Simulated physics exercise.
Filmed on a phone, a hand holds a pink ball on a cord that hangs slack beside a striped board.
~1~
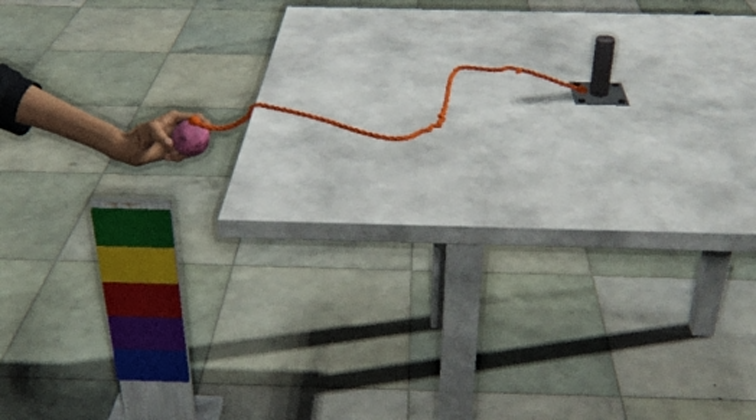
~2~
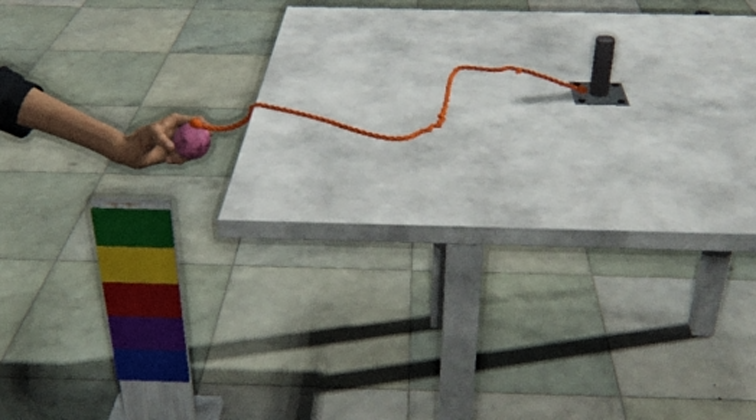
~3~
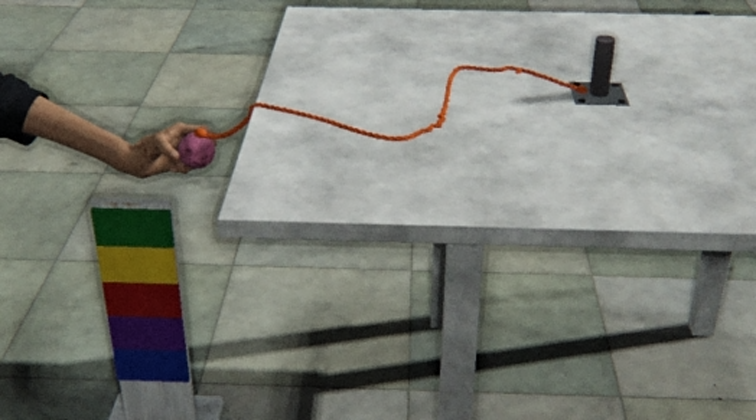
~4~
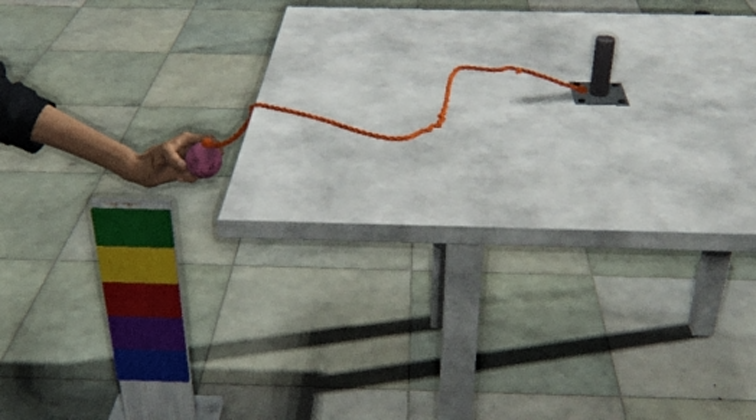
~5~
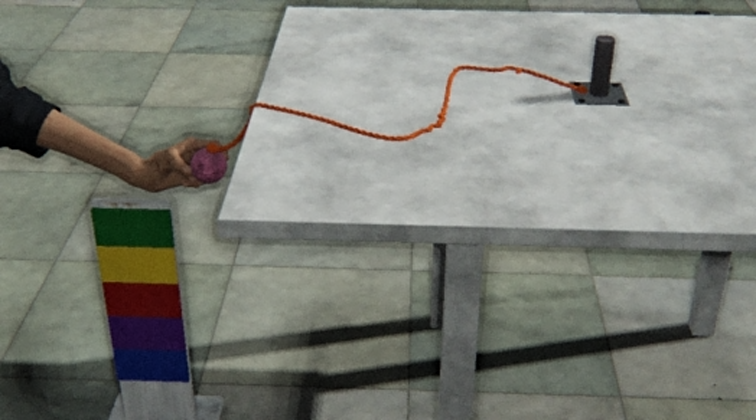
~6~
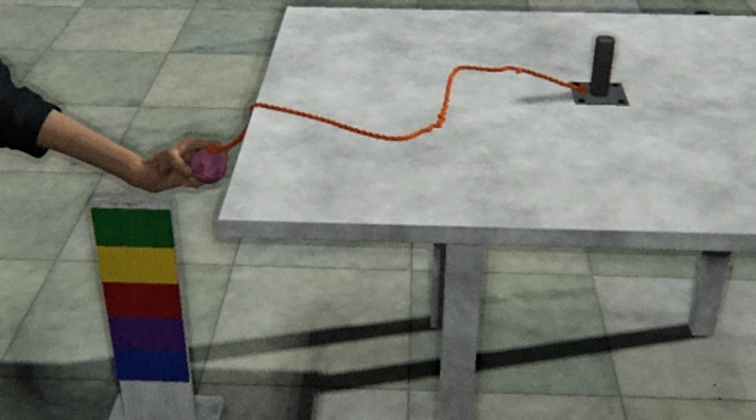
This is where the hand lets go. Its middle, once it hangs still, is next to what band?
Next to the purple one.
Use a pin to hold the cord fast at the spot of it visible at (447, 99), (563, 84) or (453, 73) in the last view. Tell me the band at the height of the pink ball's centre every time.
Each in turn comes out as yellow, purple, red.
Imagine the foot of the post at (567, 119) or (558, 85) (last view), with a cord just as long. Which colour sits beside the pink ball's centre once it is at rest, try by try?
Going case by case, it's blue and then blue.
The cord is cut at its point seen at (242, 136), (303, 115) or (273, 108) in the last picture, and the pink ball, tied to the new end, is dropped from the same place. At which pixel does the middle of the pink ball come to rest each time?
Try 1: About (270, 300). Try 2: About (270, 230). Try 3: About (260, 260).
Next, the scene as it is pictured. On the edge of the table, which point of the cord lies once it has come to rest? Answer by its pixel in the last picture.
Around (423, 131).
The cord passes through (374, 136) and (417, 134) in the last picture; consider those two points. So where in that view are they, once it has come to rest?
First one close to (259, 147), second close to (256, 107).
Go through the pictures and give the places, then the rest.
The first frame shows pink ball (191, 138); green (132, 230); yellow (137, 266); red (142, 301); purple (147, 335); blue (151, 367).
The second frame shows pink ball (192, 141); cord through (538, 76) (460, 69) (444, 110) (382, 138) (288, 111).
The third frame shows pink ball (197, 151).
The fourth frame shows pink ball (204, 160); cord through (538, 76) (460, 69) (444, 110) (382, 138) (288, 111).
The fifth frame shows pink ball (209, 165).
The sixth frame shows pink ball (209, 166); cord through (538, 76) (460, 69) (444, 110) (382, 138) (288, 111).
A little later, ball near (240, 334); level with purple.
Next, ball near (291, 319); level with purple.
When it is over, ball near (272, 326); level with purple. The cord holds its middle at purple.
